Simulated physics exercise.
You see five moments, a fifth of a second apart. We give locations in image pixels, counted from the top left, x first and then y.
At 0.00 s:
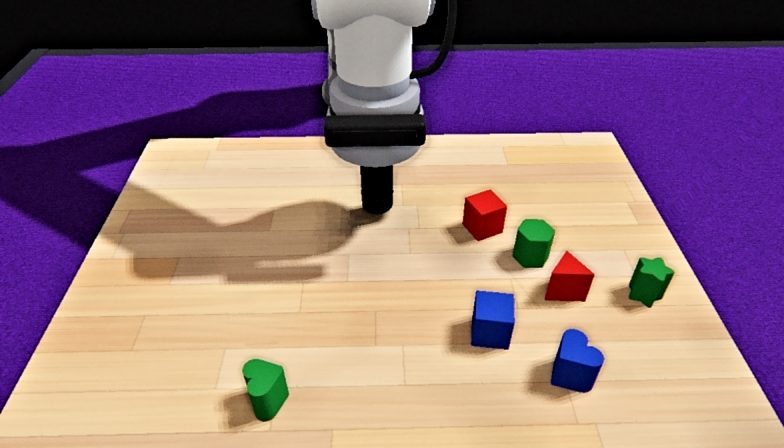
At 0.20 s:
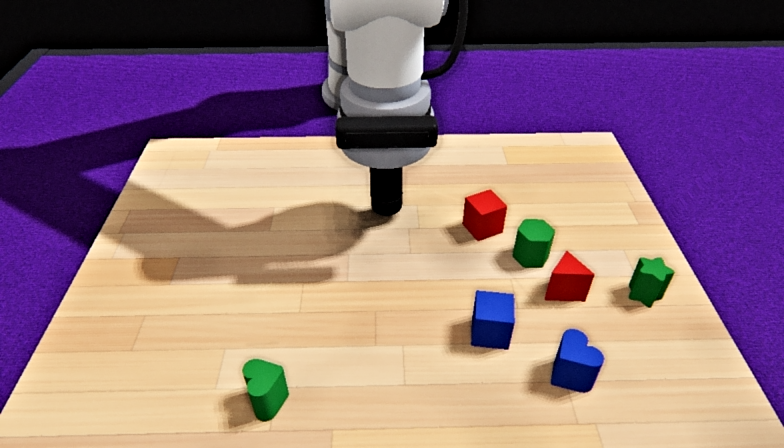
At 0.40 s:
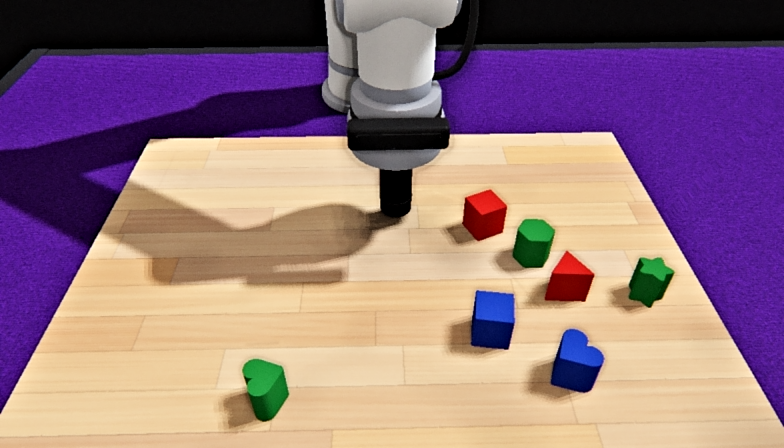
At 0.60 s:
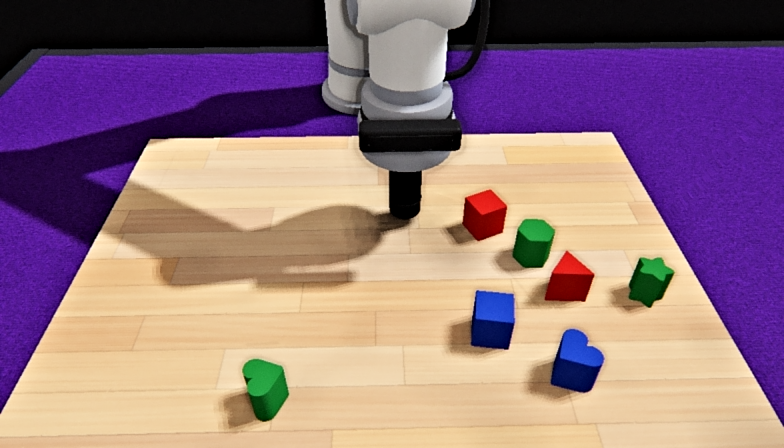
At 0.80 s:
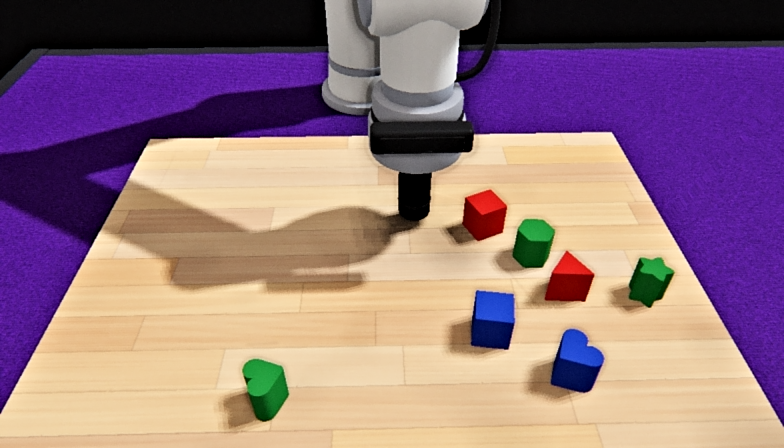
The clip opens on a robot arm holding a black rod upright over a wooden board scattered with red, green and blue blocks. The arm slides the rod a short way to the right across the bare wood, narrowing the gap to the red cube, while every block stays still.
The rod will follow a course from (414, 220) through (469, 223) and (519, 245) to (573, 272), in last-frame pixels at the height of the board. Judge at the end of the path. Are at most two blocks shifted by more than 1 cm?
No, that is not what happens.
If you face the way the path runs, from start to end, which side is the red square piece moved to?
Shifts left.
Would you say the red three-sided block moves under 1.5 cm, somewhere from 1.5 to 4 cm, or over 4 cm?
The shift is from 1.5 to 4 cm.
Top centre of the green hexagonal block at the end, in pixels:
My best guess is (607, 267).
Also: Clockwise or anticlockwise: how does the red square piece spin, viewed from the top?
From above, the red square piece will be seen to turn anti-clockwise.
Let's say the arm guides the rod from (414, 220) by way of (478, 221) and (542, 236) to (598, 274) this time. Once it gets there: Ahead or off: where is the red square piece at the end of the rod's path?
It is still there in front.
On the path given first. One third of the way, rod at (470, 215); red square piece at (510, 206).
Two thirds of the way, rod at (522, 238); red square piece at (561, 215); green hexagonal block at (563, 242), turned 60° clockwise; red three-sided block at (574, 270).
At the end, rod at (575, 264); red square piece at (571, 214), turned 20° anticlockwise; green hexagonal block at (607, 267), turned 90° clockwise; red three-sided block at (585, 282), turned 85° clockwise; green star in place.
